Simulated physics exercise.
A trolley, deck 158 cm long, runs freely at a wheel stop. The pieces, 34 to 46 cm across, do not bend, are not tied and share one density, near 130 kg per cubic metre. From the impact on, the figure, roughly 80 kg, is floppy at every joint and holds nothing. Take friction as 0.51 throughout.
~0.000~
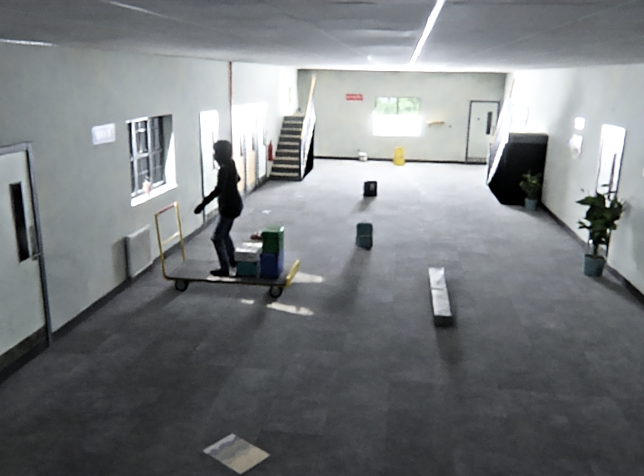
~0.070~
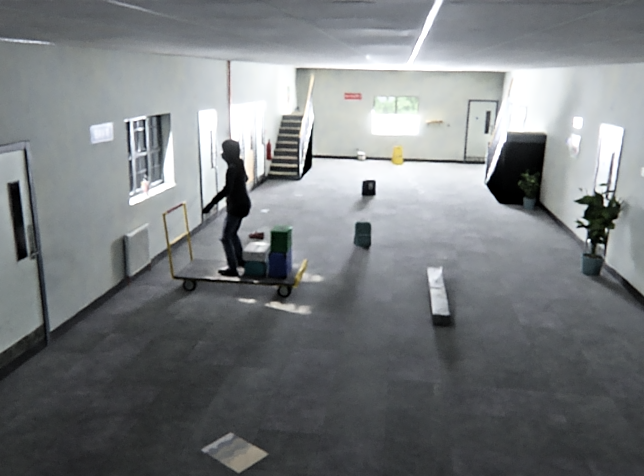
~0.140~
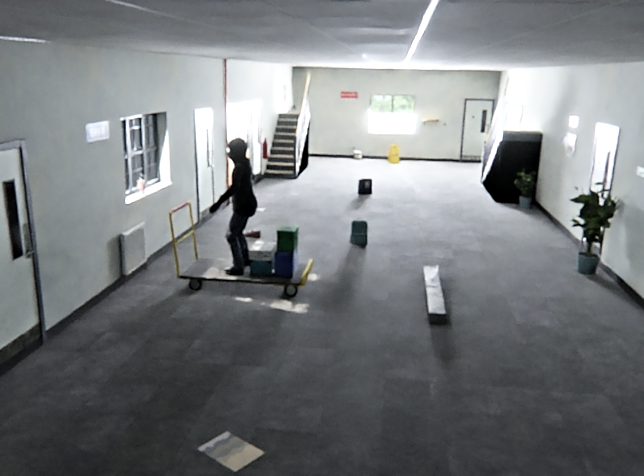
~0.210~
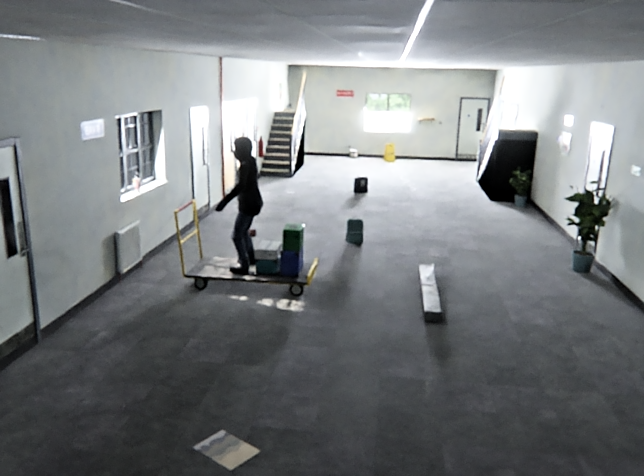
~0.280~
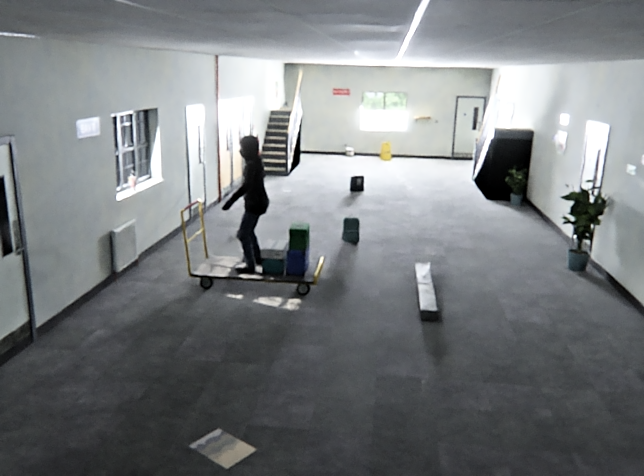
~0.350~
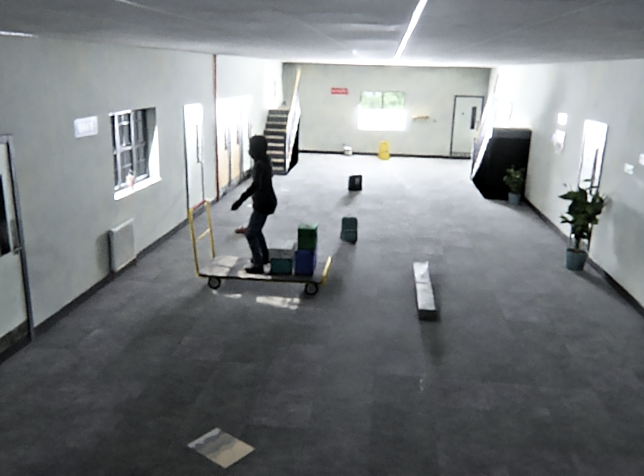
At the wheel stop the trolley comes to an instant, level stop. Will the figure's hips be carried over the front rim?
The figure's hips end beyond the front rim at this speed.
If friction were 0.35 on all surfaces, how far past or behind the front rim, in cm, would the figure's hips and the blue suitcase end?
Then hips 30 past, blue 10 behind.
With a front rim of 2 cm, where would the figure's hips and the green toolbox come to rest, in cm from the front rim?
Then hips 10 past, green 60 past.
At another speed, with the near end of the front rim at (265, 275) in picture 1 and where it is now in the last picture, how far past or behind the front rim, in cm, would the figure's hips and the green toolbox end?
In that case hips 100 past, green 210 past.
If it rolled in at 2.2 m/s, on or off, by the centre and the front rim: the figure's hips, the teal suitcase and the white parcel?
Then hips off, teal on, white on.
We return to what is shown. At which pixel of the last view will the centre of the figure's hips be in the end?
Near (440, 253).
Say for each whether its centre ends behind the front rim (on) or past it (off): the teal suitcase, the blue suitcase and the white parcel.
Teal on, blue on, white on.
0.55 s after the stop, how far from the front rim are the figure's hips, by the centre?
Some 5 cm behind it.
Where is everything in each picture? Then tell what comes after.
Hips (231, 206), teal suitcase (250, 264), rim corner (287, 285); 188 cm still to roll, in the first picture.
Hips (239, 206), teal suitcase (258, 264), rim corner (296, 284); 175 cm still to roll, in the second picture.
Hips (245, 205), teal suitcase (264, 263), rim corner (302, 284); 162 cm still to roll, in the third picture.
Hips (250, 204), teal suitcase (269, 262), rim corner (308, 283); 149 cm still to roll, in the fourth picture.
Hips (257, 203), teal suitcase (275, 262), rim corner (315, 282); 136 cm still to roll, in the fifth picture.
Hips (265, 203), teal suitcase (283, 261), rim corner (324, 282); 123 cm still to roll. Speed about 1.9 m/s, in the sixth picture.
The wheels strike at 1.01 s.
After 1.56 s the figure's hips are 5 cm behind the rim, near (422, 243) in the last picture's view.
After 2.01 s the figure's hips are 16 cm past the rim, near (438, 249) in the last picture's view.
Final state at 2.6 s, past the rim, green toolbox and the figure's hips; behind it, white parcel, blue suitcase and teal suitcase.
